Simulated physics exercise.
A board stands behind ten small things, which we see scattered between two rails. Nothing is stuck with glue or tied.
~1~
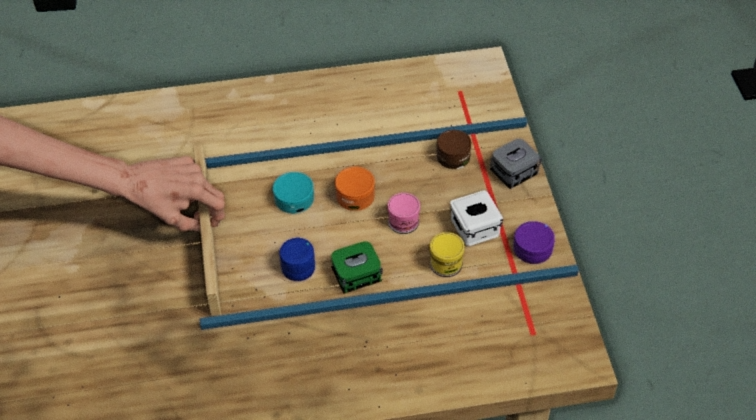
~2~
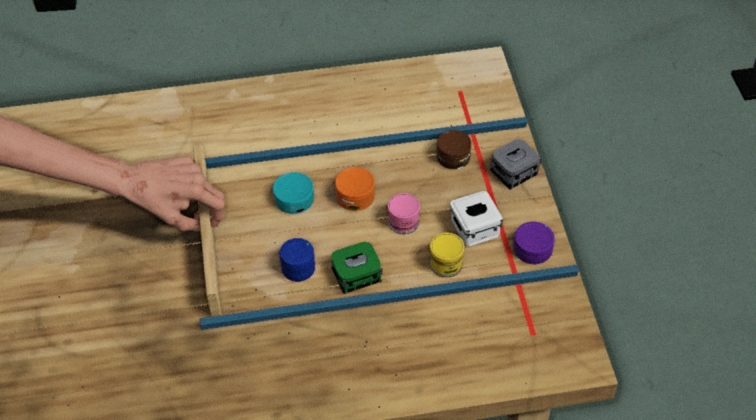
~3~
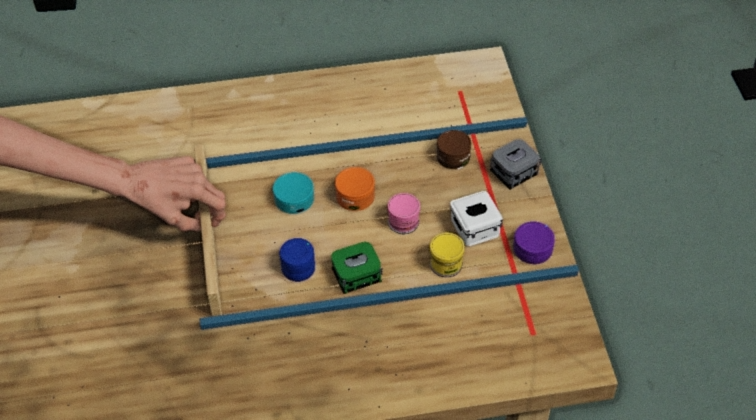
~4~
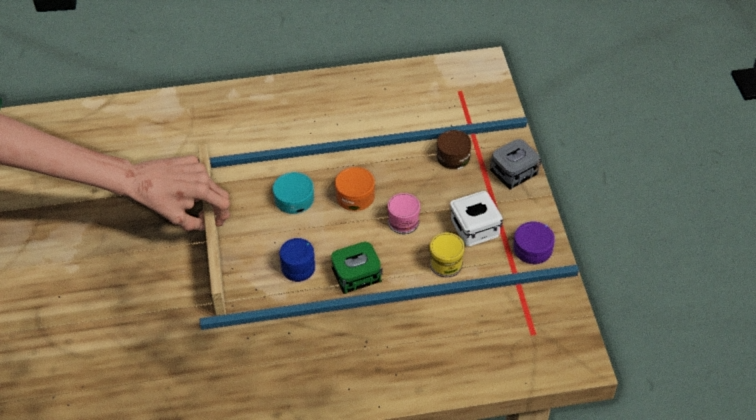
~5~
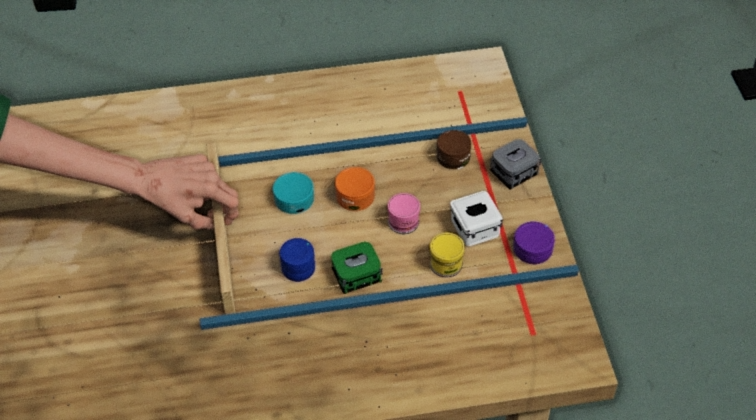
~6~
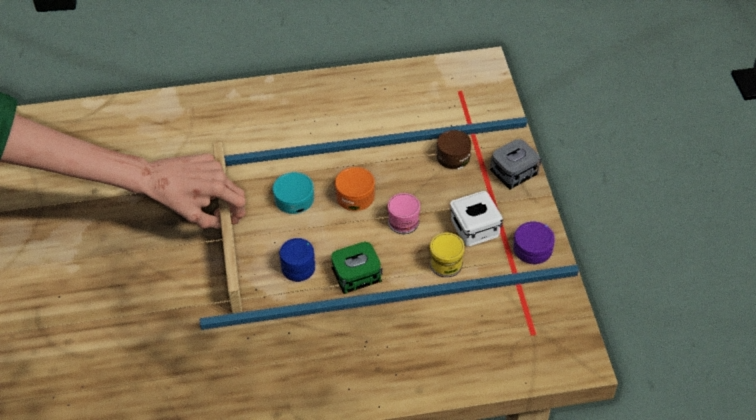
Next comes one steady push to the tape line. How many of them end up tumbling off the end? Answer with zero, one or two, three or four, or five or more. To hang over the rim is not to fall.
One or two.
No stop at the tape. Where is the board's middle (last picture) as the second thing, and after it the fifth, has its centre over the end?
The middle is at about (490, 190), later at about (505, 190).
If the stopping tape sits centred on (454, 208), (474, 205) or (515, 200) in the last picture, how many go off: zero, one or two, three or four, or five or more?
Place by place, the answers come out as none; one or two; five or over.
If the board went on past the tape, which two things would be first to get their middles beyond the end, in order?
First the purple lid, next the grey case.
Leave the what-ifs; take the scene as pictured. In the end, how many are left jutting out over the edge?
I get 3.
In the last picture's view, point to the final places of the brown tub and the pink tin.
The brown tub settles near (494, 140); as for the pink tin, near (510, 197).
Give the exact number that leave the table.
Tally: 2.
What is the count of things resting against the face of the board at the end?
My count gives 5.
A little later, none off yet; grey case at rest near (515, 163); purple lid at rest near (534, 243); white case at rest near (476, 219).
When it is over, the number that fall off is one or two; down, purple lid and grey case.
